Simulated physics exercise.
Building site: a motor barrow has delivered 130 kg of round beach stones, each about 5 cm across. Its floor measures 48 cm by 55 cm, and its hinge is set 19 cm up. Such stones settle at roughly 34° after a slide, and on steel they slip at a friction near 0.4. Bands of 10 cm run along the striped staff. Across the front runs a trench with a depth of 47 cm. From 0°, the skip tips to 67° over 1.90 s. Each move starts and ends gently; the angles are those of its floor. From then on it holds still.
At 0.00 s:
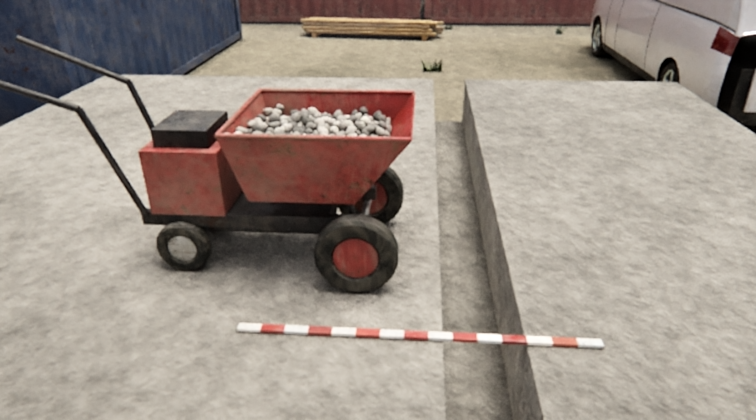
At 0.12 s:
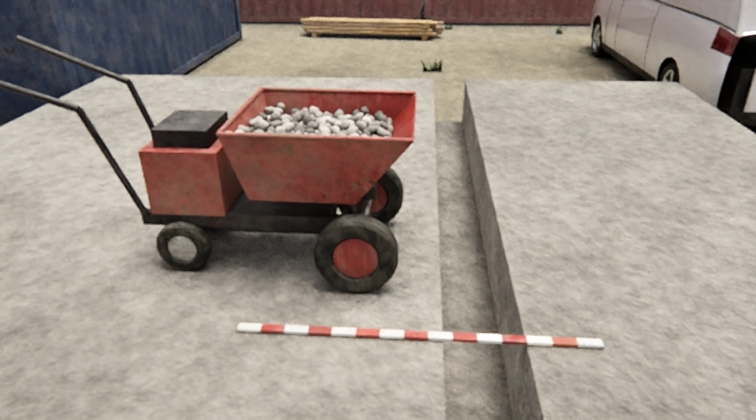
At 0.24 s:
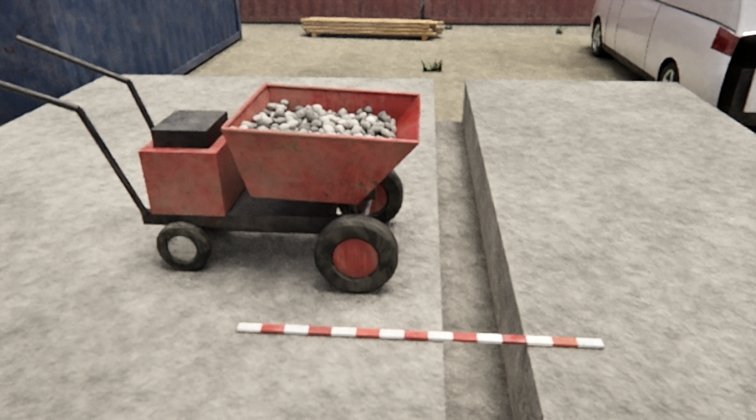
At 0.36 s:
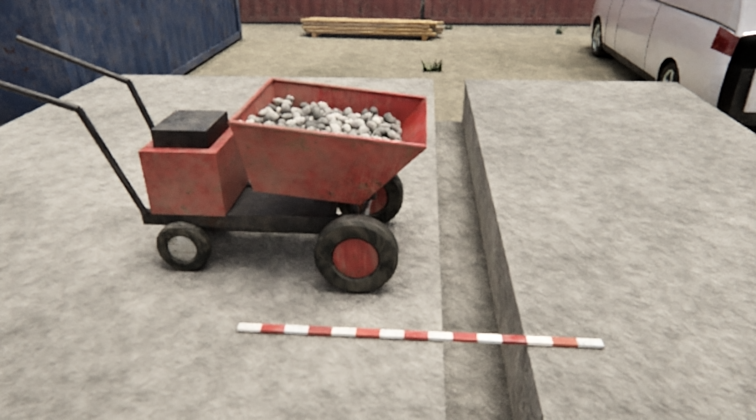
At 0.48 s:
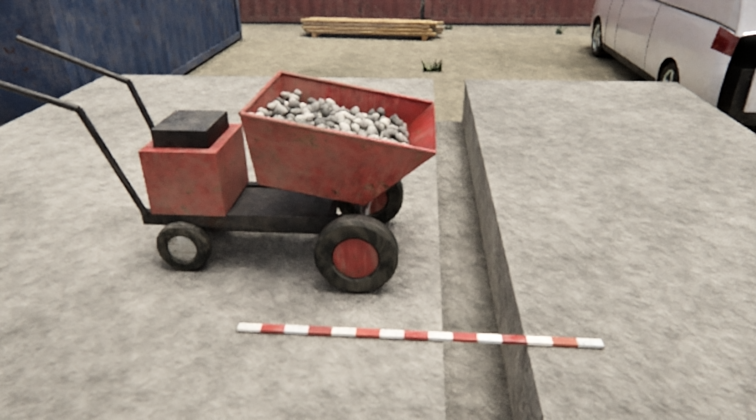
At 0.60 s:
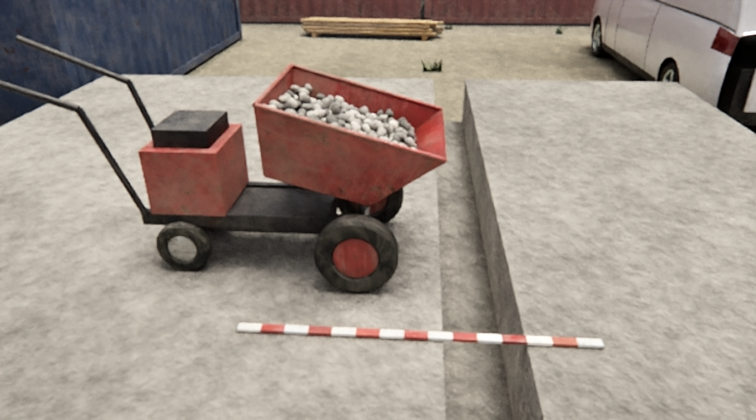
A red skip full of rounded grey and white stones slowly tilted forward on its small motor barrow, its back end rising and its front lip dipping to the right beside a trench.
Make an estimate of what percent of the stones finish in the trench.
About 50 percent.
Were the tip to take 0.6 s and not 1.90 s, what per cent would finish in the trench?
Expected share: Around 35%.
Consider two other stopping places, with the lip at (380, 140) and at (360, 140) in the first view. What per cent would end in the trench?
80 % and 95 %.
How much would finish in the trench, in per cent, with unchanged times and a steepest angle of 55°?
It would be near 30 per cent.
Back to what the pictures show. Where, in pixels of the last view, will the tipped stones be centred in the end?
The tipped stones centre close to (505, 264).
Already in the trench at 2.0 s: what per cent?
I'd say near 10 per cent at that time.
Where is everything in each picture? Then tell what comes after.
The first frame shows lip at (411, 140), floor tilted 0°, highest stones at (309, 122).
In the second frame, the skip is at 1°, its lip at (413, 141); the top of the load is at (307, 120); the stones move at 0.1 m/s on average.
In the third frame, the skip is at 3°, its lip at (418, 143); the top of the load is at (292, 115); the stones move at 0.2 m/s on average.
The fourth frame shows lip at (426, 147), floor tilted 6°, highest stones at (289, 109); the stones move at 0.3 m/s on average.
In the fifth frame, the skip is at 11°, its lip at (435, 153); the top of the load is at (288, 104); the stones move at 0.3 m/s on average.
The sixth frame shows lip at (446, 161), floor tilted 16°, highest stones at (295, 96); the stones move at 0.4 m/s on average.
After 1.4 s the floor is at 56°; 100 % in the skip; the foremost stones are at (497, 219).
After 2.0 s the floor is at 67°; 55 % in the skip, 10 % in the trench, 36 % past the trench; the foremost stones are at (632, 271).
After 2.3 s the floor is at 67°; 28 % in the skip, 20 % in the trench, 52 % past the trench; the foremost stones are at (695, 267).
After 4.3 s the floor is at 67°; 0 % in the skip, 50 % in the trench, 50 % past the trench; the foremost stones are at (720, 259).
